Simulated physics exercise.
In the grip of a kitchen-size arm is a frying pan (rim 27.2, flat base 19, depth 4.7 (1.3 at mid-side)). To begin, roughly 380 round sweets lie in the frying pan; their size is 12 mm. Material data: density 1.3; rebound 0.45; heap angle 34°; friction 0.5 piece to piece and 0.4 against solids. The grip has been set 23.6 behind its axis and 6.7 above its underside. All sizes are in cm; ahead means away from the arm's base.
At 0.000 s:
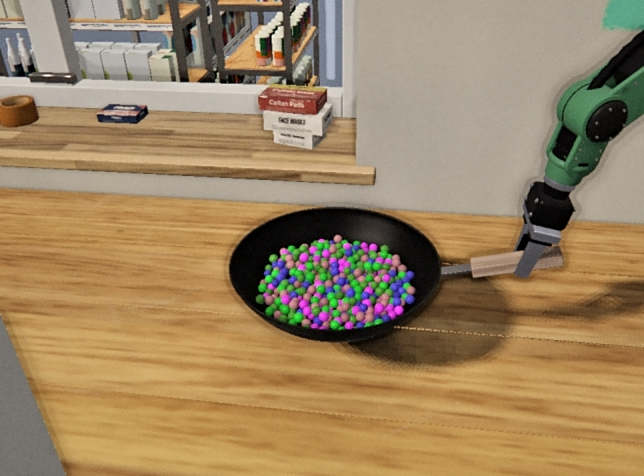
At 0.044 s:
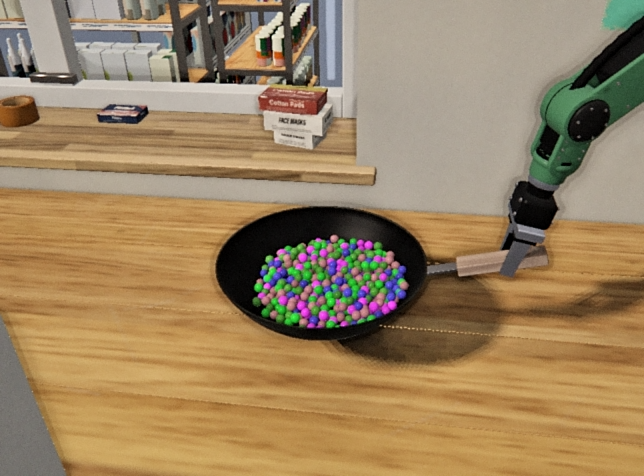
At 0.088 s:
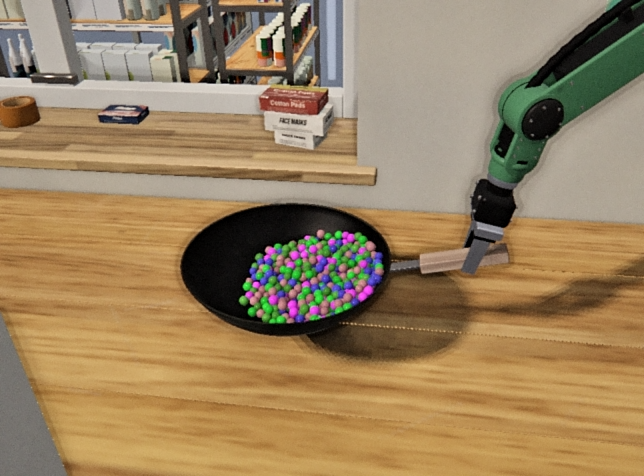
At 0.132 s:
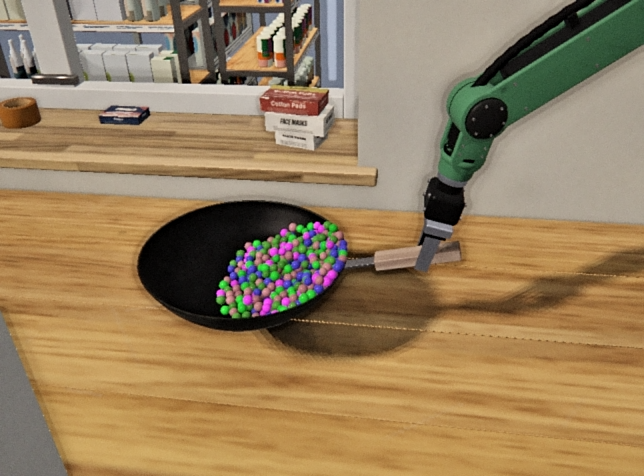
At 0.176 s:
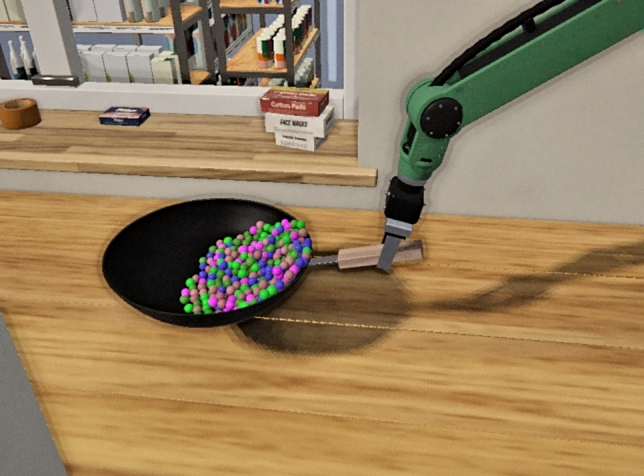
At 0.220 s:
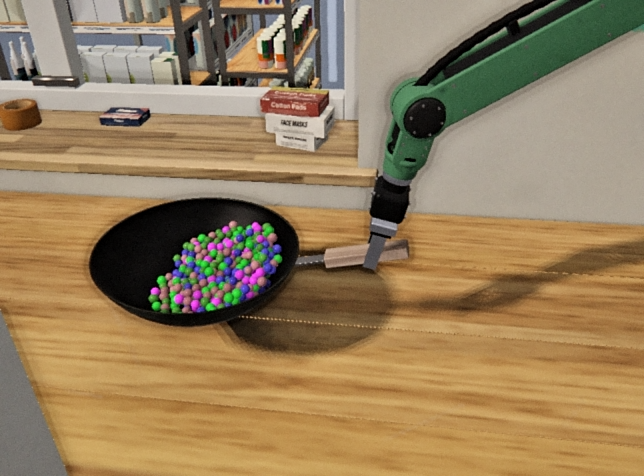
The clip shows a green robot arm holding a black frying pan of small round multicoloured sweets by its handle above a wooden counter, moving it left while the sweets bunch toward the handle side, then shift back slightly leftward.
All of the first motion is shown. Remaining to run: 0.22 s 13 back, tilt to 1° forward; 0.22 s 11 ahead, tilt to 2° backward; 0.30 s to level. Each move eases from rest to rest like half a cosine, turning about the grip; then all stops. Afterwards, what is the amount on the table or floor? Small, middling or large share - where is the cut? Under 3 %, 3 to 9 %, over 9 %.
Middling.
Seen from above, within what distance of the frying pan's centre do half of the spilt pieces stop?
Some 10 centimetres.
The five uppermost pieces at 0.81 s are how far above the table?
Those pieces are roughly 14 cm high.
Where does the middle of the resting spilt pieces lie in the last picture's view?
At about (195, 326) in the last picture.
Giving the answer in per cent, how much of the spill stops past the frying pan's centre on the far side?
90 per cent, roughly.
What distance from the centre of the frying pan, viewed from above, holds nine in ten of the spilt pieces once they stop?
The distance is roughly 25 cm.
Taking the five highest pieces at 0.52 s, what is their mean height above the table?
They are some 19 cm up.
By 0.52 s, level, highest piece 20 above the table; 359 in the frying pan, 21 in flight or on a rim.
By 0.81 s, level, highest piece 14 above the table; 359 in the frying pan, 19 on the table or floor, 2 in flight or on a rim.
By 1.16 s, level, highest piece 14 above the table; 359 in the frying pan, 21 on the table or floor.
By 2.21 s, level, highest piece 14 above the table; 359 in the frying pan, 21 on the table or floor.
Final count, 359 in the frying pan, 21 on the table or floor. That is 6 % on the table or floor.
